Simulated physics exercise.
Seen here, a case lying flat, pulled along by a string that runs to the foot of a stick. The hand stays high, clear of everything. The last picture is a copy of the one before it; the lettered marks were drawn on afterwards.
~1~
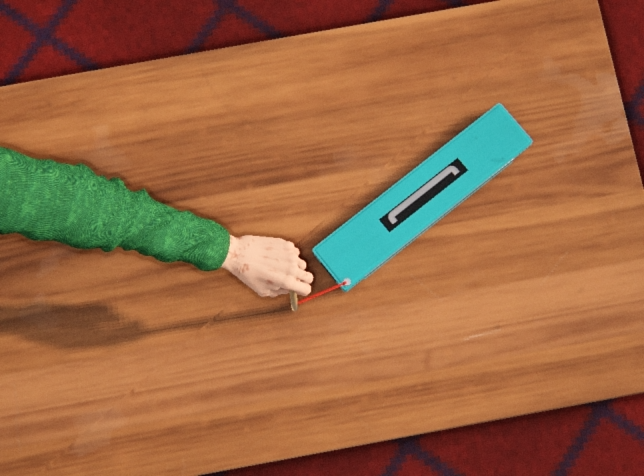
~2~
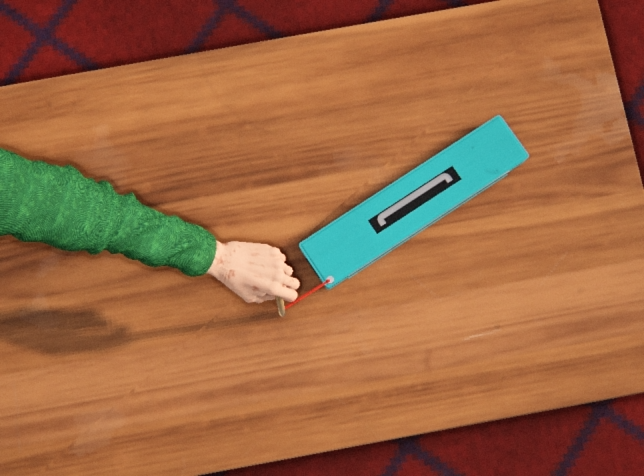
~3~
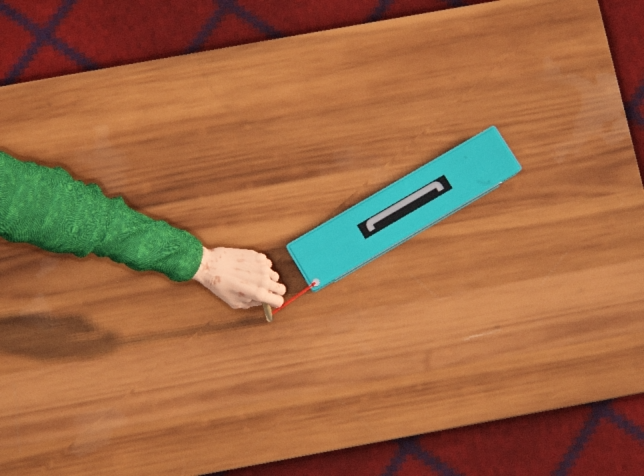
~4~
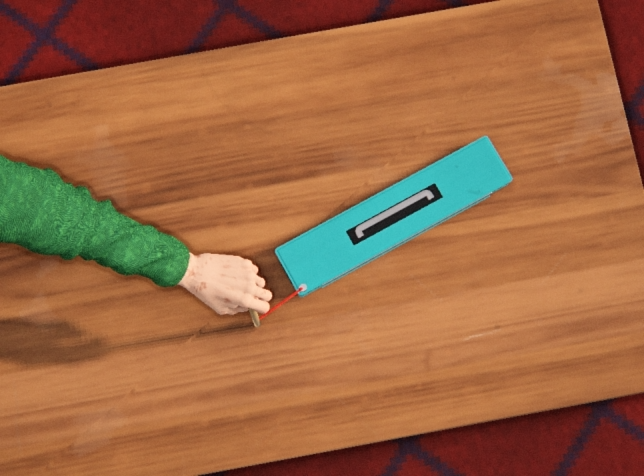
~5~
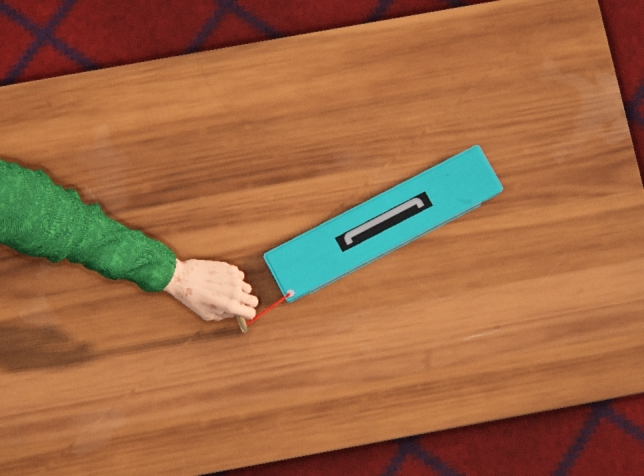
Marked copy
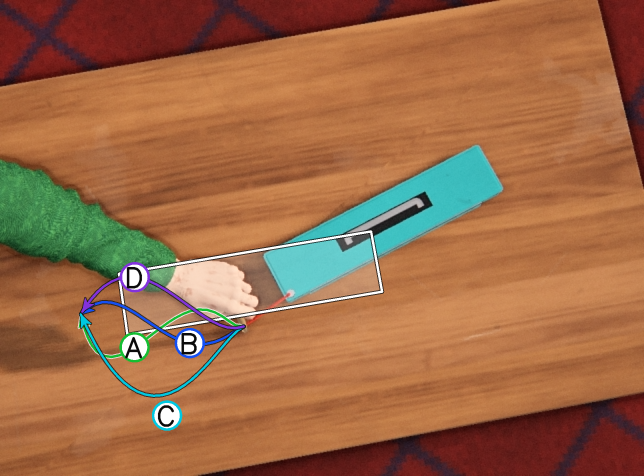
The video shows a hand in a green sleeve drawing a turquoise case by a short red string across a wooden surface, moving left and slightly downward, while the case trails behind and turns to a shallower slant.
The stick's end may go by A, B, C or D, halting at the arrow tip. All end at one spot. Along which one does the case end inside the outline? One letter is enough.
Only A brings it into the box.
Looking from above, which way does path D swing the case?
On that path, clockwise.
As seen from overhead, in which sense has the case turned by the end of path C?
On that path, clockwise.
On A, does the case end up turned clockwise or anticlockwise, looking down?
On that path, clockwise.
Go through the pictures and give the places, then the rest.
Turquoise case (424, 195), in the first frame.
Turquoise case (415, 200), in the second frame.
Turquoise case (405, 207), in the third frame.
Turquoise case (394, 214), in the fourth frame.
Turquoise case (384, 222), in the fifth frame.
On the copy, A from (244, 326) via (155, 332) to (81, 314); B from (244, 326) via (160, 329) to (81, 314); C from (244, 326) via (154, 396) to (81, 314); D from (244, 326) via (158, 285) to (82, 312); the outline at (250, 283).
On A. First, foot of the stick (178, 317), middle of the case (338, 242).
Then, foot of the stick (117, 356), middle of the case (276, 274).
Finally, foot of the stick (81, 314), middle of the case (251, 282); it lies in the outline.
By contrast, B leaves its middle at (254, 271); C leaves its middle at (253, 299); D leaves its middle at (250, 259).
